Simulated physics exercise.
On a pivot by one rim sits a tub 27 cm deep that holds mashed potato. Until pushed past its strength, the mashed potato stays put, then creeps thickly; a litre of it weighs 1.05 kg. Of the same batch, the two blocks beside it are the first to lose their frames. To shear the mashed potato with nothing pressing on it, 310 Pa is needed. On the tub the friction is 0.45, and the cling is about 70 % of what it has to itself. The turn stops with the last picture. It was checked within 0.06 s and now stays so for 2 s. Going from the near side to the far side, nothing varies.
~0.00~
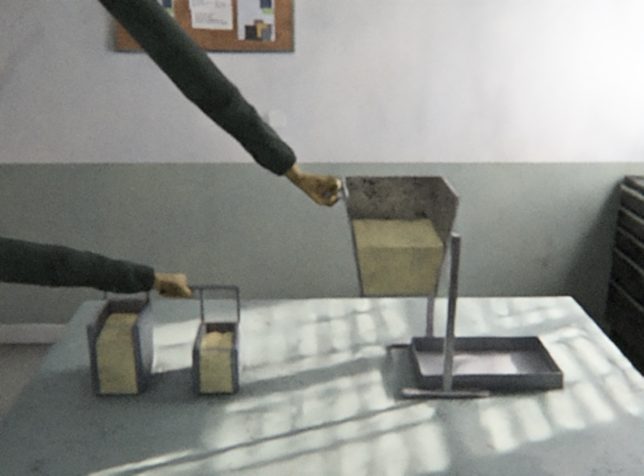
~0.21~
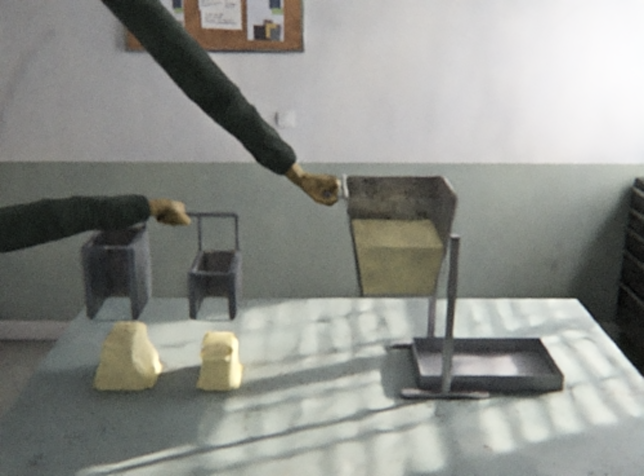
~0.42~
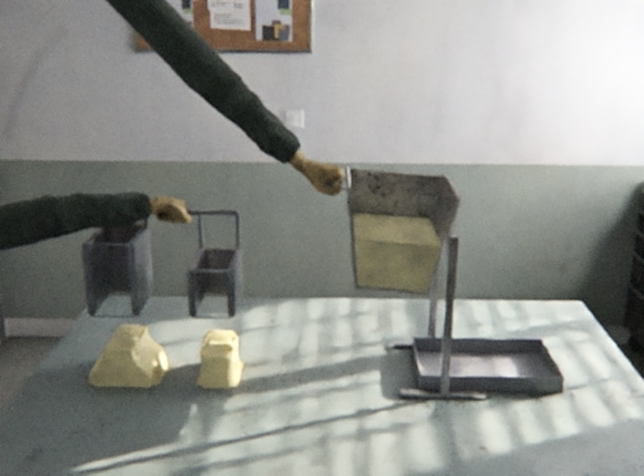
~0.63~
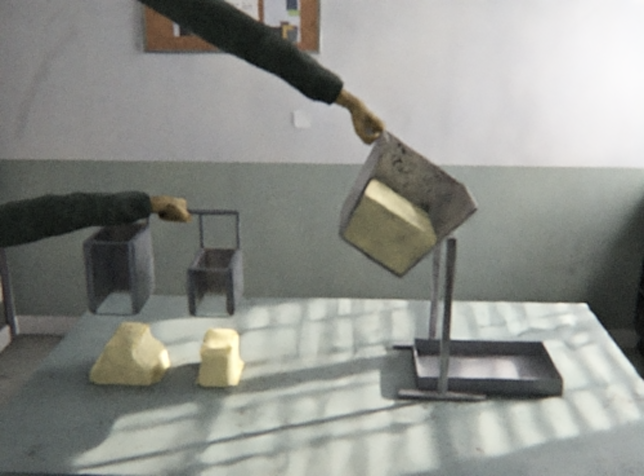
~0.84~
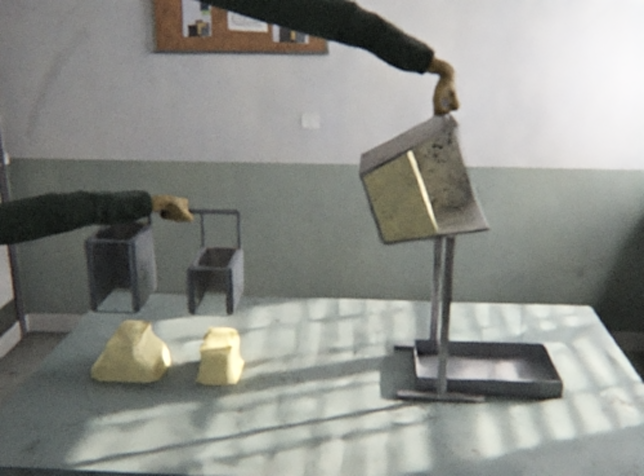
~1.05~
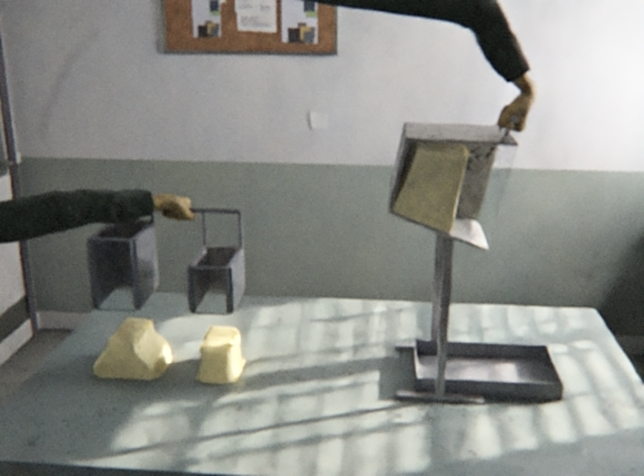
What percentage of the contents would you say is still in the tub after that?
I would say about 0 %.
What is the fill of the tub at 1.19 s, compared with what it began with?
Around 100 per cent.
After 1.19 s, the tub is at 101 degrees and holds 100 %.
After 1.36 s, the tub is at 101 degrees and holds 47 %.
After 1.53 s, the tub is at 101 degrees and holds 25 %.
After 1.70 s, the tub is at 101 degrees and holds 1 %.
After 3.05 s, at the end, the tub is at 101 degrees and holds 0 %.
